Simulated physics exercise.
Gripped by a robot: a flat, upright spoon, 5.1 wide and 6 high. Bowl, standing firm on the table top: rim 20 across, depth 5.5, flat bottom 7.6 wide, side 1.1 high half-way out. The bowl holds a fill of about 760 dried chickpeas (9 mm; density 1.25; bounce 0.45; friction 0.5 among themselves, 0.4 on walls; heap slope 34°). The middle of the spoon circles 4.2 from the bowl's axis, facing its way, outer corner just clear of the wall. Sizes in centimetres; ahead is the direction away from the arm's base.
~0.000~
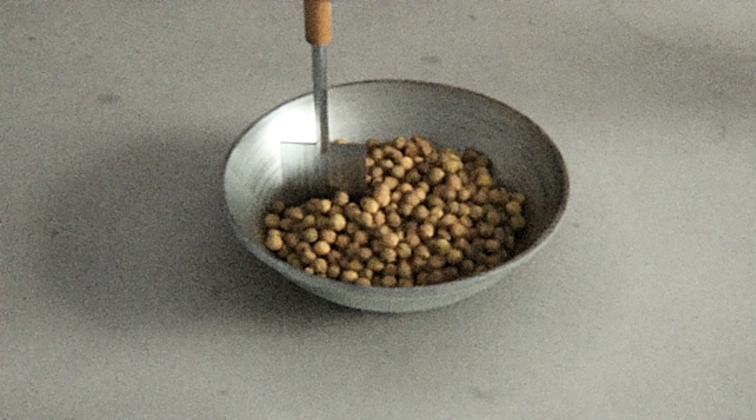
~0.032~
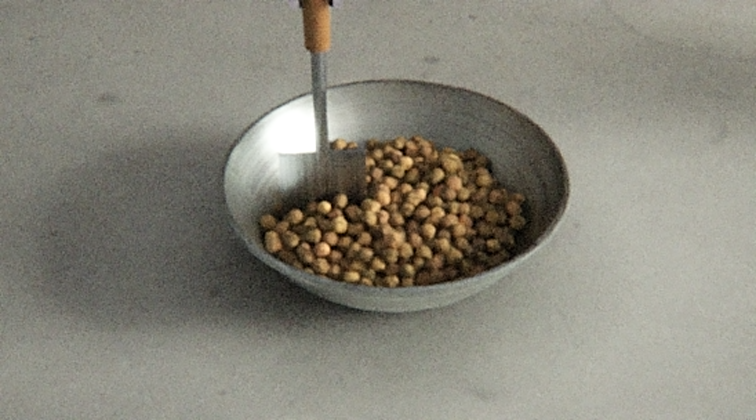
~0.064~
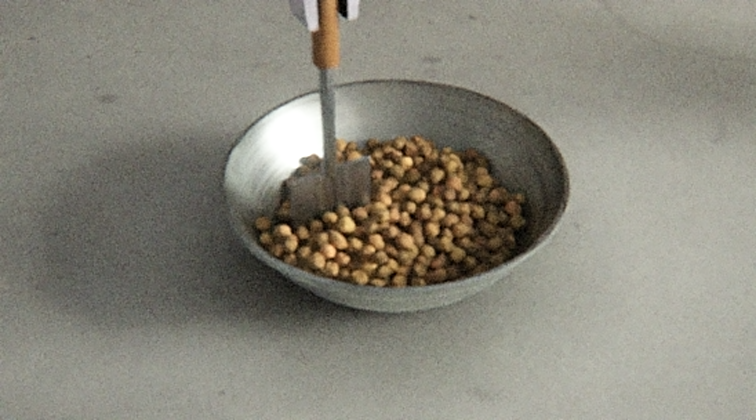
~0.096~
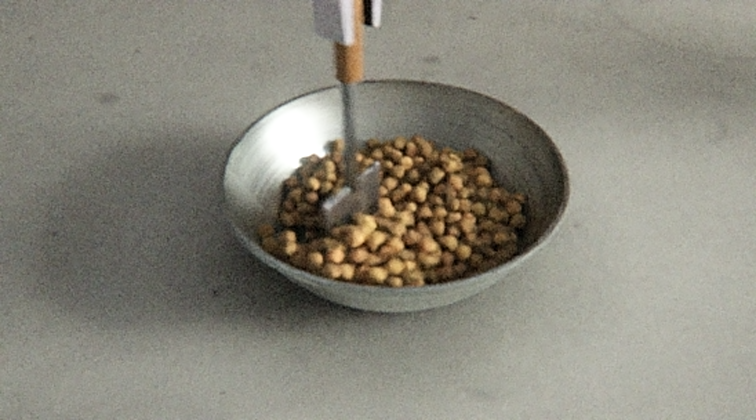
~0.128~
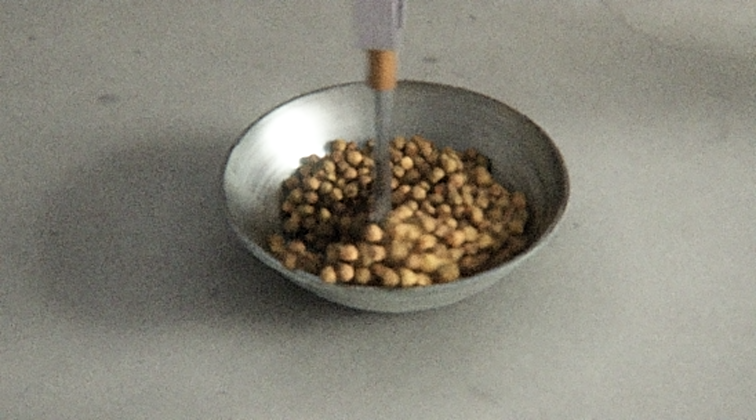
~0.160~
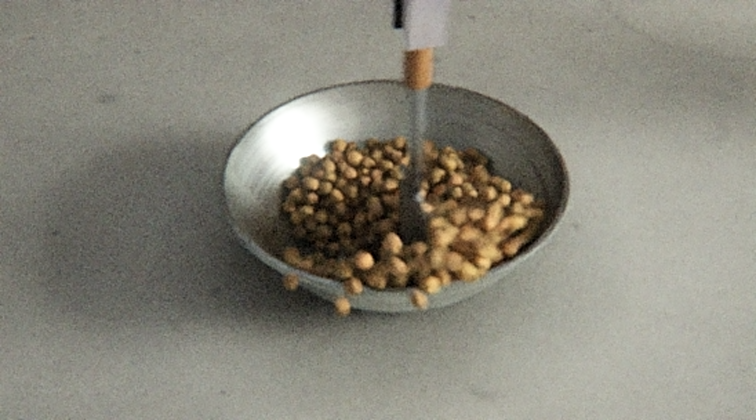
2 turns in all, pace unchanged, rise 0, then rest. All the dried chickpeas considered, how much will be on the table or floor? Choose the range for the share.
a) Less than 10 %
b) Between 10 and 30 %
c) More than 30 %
c, more than 30 %.
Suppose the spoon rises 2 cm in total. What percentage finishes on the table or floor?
25 %.
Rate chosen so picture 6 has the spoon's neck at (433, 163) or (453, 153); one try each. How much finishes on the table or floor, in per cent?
Roughly 45 and 55 percent, in that order.
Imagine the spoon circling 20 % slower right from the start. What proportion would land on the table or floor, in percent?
About 30 percent, I'd say.
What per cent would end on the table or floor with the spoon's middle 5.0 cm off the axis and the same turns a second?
That would make it around 45 percent.
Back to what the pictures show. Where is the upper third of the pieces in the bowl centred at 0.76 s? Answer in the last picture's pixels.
Roughly pixel (484, 169).
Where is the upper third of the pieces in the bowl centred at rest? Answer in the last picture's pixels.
In the final view it lies around (314, 239).
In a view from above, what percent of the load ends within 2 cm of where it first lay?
I'd guess close to 5 percent of the load.
After 0.46 s, 348° round, highest piece 9 above the table; 555 in the bowl, 149 on the table or floor, 51 in flight or on the tool.
After 0.76 s, 225° round, highest piece 8 above the table; 481 in the bowl, 263 on the table or floor, 11 in flight or on the tool.
After 1.11 s, 0° round, highest piece 5 above the table; 451 in the bowl, 304 on the table or floor.
After 1.81 s, 0° round, highest piece 5 above the table; 451 in the bowl, 304 on the table or floor.
At rest, 451 in the bowl, 304 on the table or floor. That is 40 % on the table or floor.
